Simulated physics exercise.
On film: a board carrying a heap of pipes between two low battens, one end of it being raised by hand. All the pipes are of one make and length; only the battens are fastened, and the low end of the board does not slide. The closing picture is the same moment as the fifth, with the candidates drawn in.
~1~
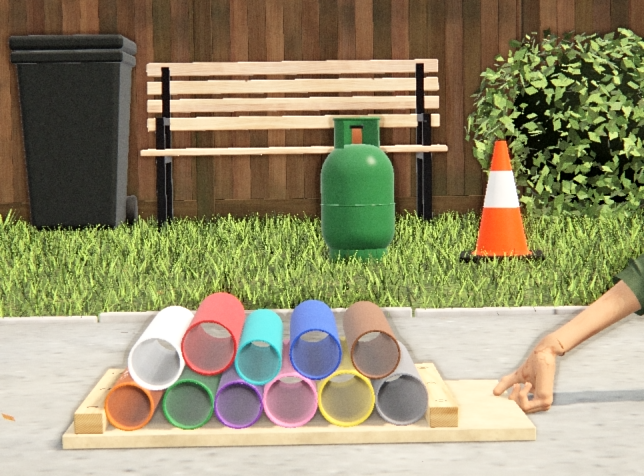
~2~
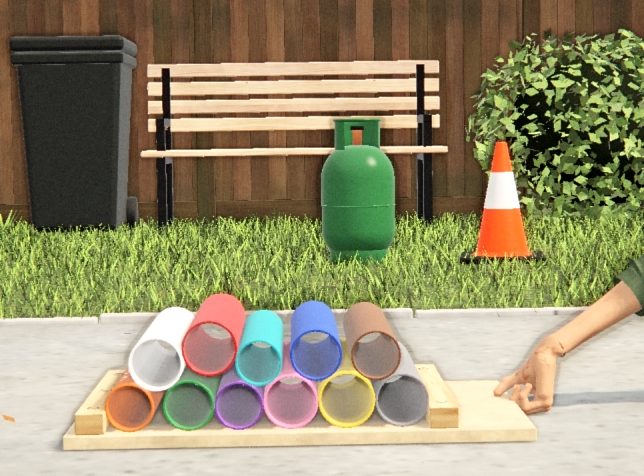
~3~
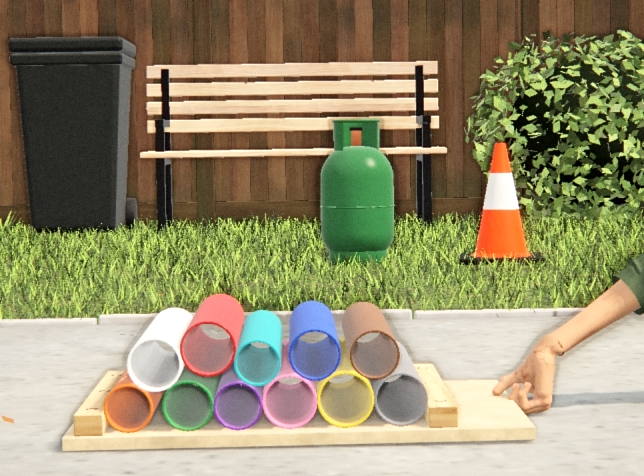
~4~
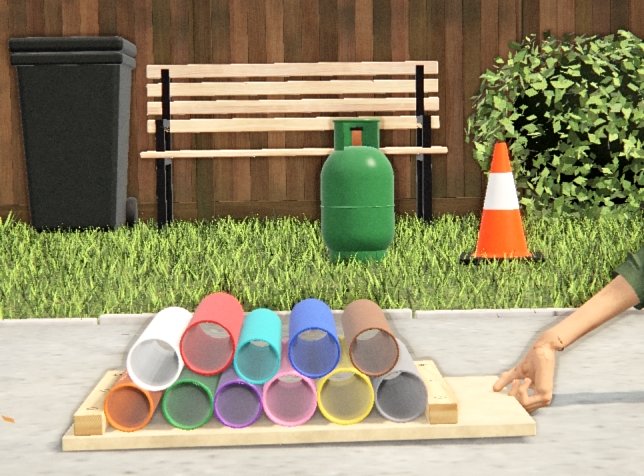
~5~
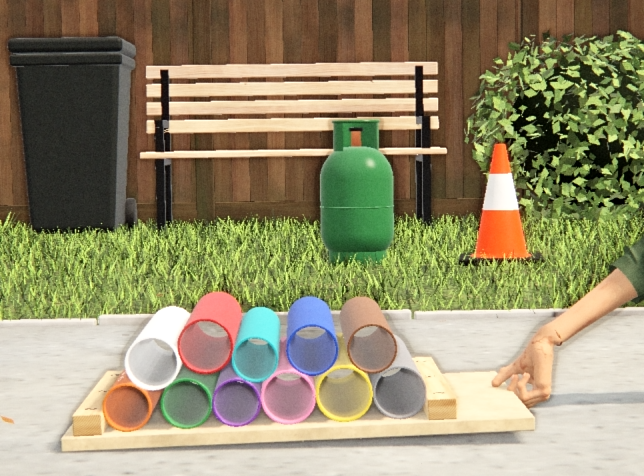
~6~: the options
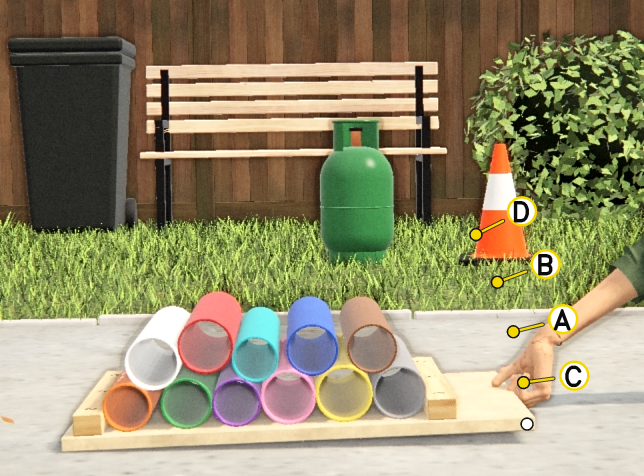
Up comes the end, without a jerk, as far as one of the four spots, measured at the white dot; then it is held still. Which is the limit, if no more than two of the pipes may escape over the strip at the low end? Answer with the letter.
Mark B is as high as it can go.
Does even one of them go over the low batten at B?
Yes, at B.
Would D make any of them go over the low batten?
Yes.
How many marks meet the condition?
Three of the four.
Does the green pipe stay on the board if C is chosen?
The green pipe: Yes.
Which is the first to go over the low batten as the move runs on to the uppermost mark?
First is the white one.
On the marked copy, A at (514, 331); B at (497, 282); C at (523, 382); D at (476, 235); the white dot at (527, 424).
Taking B. A third of the way, board at 14°.
Two thirds of the way, board at 20°.
When it is over, board at 20°, two over the low batten (white, red).
As for the rest, A none over the low batten; C none over the low batten; D three over the low batten (white, turquoise, red).
